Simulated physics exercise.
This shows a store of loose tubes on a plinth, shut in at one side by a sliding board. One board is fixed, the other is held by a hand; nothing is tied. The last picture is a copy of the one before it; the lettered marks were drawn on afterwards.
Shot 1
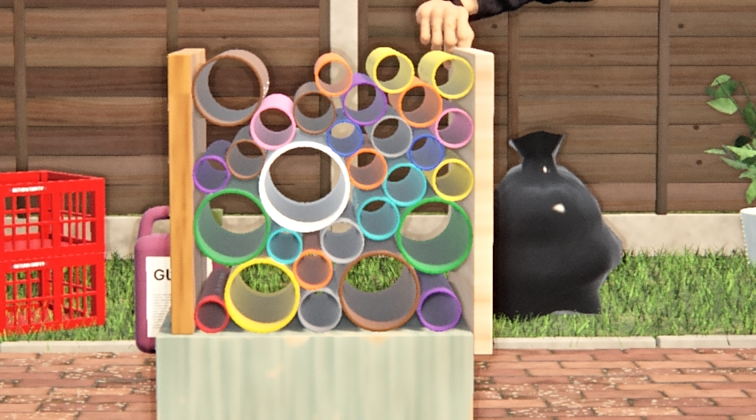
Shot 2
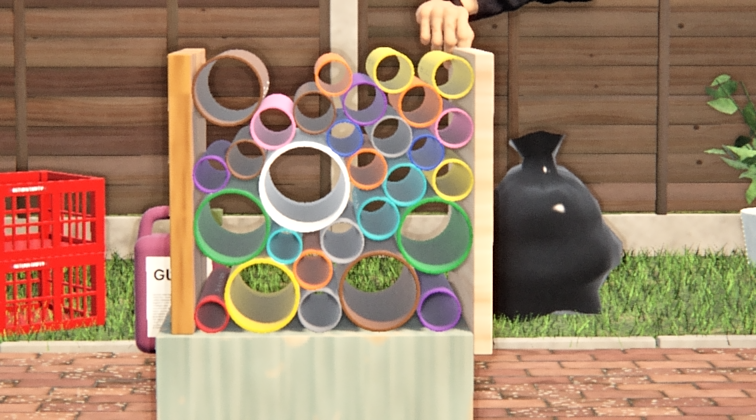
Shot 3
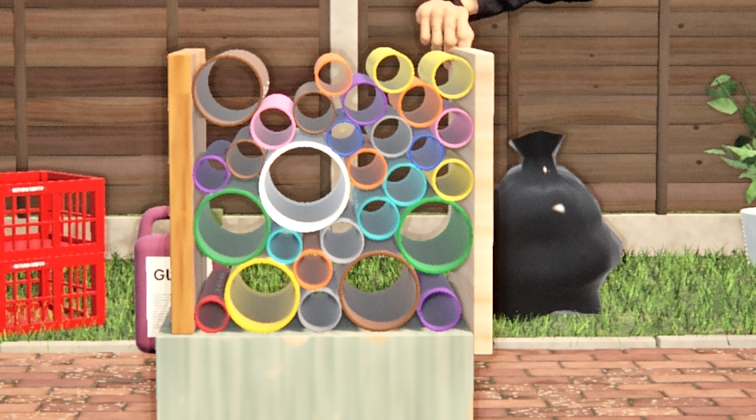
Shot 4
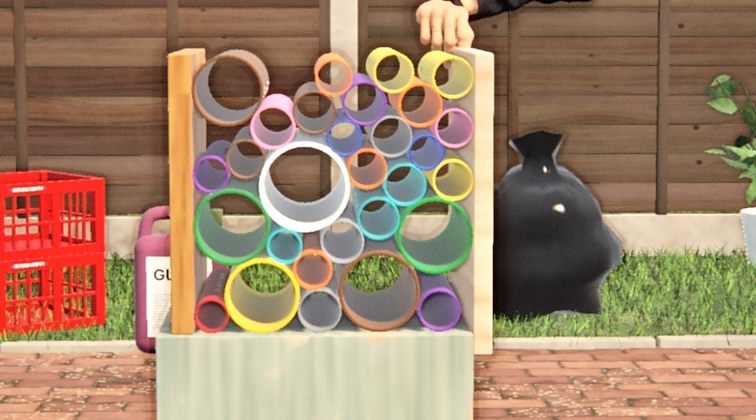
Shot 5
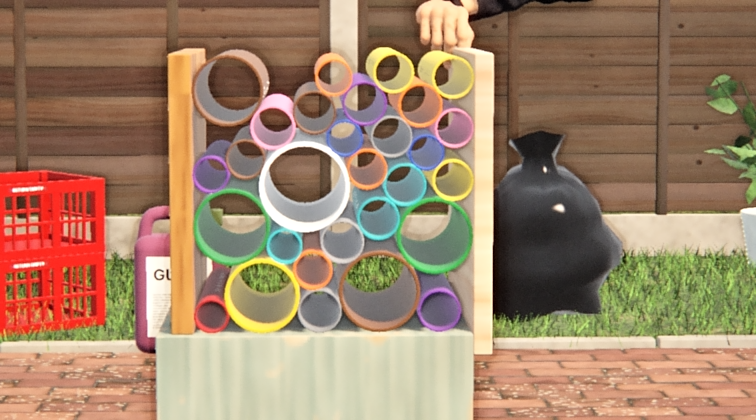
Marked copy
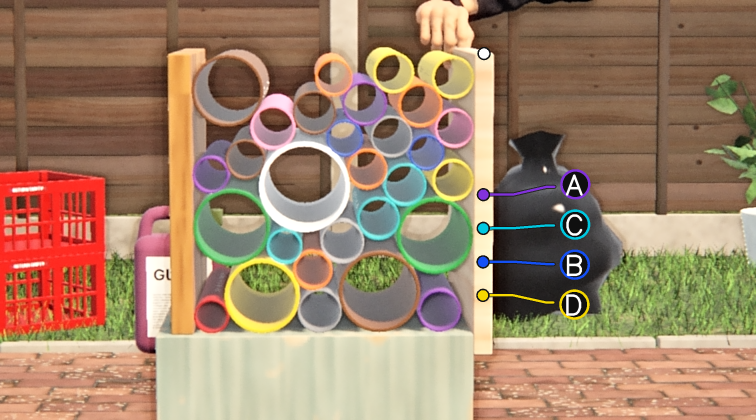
In this clip, loose tubes with differently coloured rims sit stacked between two upright boards on a pale plinth, before a wooden fence, while a hand rests atop the right board; nothing visibly moves.
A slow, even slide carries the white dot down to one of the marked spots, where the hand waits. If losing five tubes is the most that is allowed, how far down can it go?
At most to A.
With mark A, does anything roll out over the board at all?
Yes, at A.
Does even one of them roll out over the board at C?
At C: Yes.
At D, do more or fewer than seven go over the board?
At D, more than seven.
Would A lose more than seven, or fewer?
Fewer than seven.
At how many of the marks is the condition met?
The number is one.
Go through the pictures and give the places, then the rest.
The first picture shows side board (469, 189); a red tube (211, 316); a green tube (435, 236).
The second picture shows a green tube (435, 236); a green tube (232, 227).
The third picture shows an orange tube (367, 169); a purple tube (211, 175).
The fourth picture shows a brown tube (314, 112); side board (469, 189).
The fifth picture shows a red tube (211, 316); a green tube (435, 236); a green tube (232, 227).
On the marked copy, A at (484, 194); B at (483, 262); C at (483, 229); D at (483, 295); the white dot at (484, 54).
Taking A. A third of the way, top of the board (473, 118).
Two thirds of the way, top of the board (473, 191).
When it is over, top of the board (473, 194), four out over the board.
As for the rest, B more than five out over the board; C more than five out over the board; D more than five out over the board.
